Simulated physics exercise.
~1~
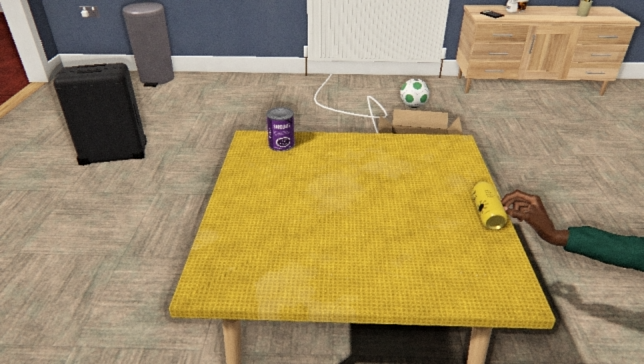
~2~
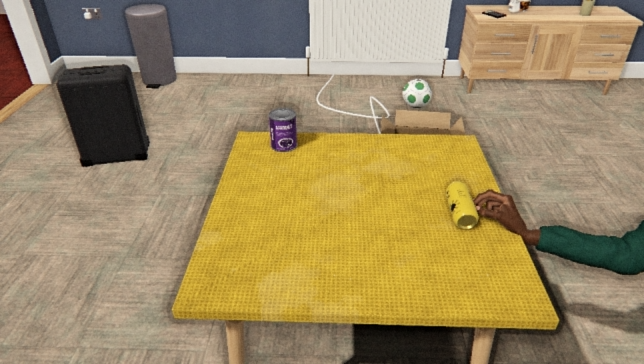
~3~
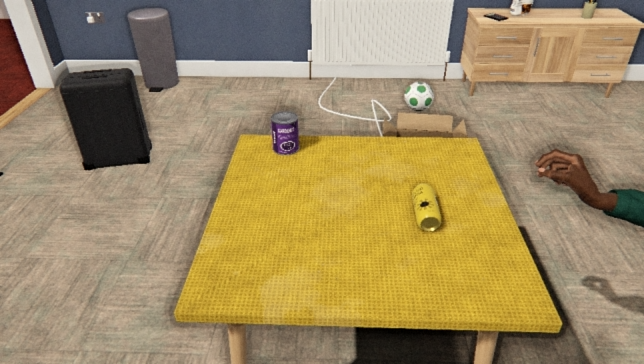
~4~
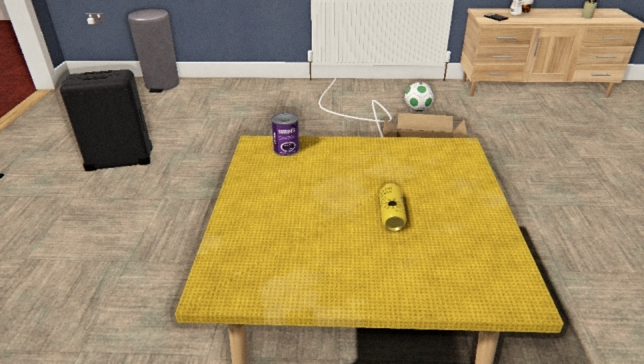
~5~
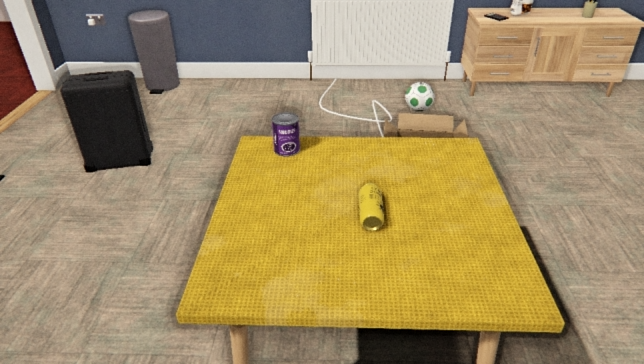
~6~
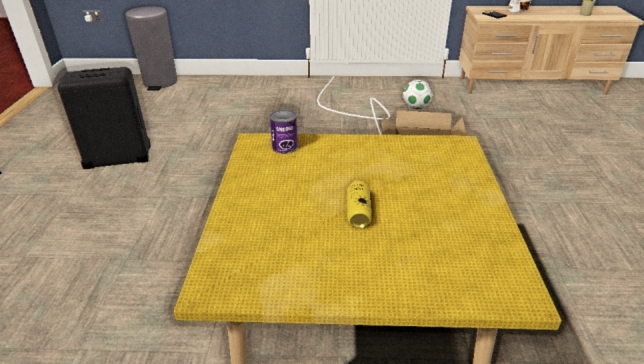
A yellow can lies on its side near the right edge of a table with a bright yellow top, seen from slightly above in a room with a patterned grey-brown floor. A purple tin stands at the table's far left corner, with a black suitcase and grey bin beyond it, and a green-and-white ball, open box and wooden sideboard behind. A hand in a green sleeve moves the can leftward, then lets go and draws back out of view. The can keeps rolling left, slowing near the middle, and ends still on the tabletop while the tin stays put.
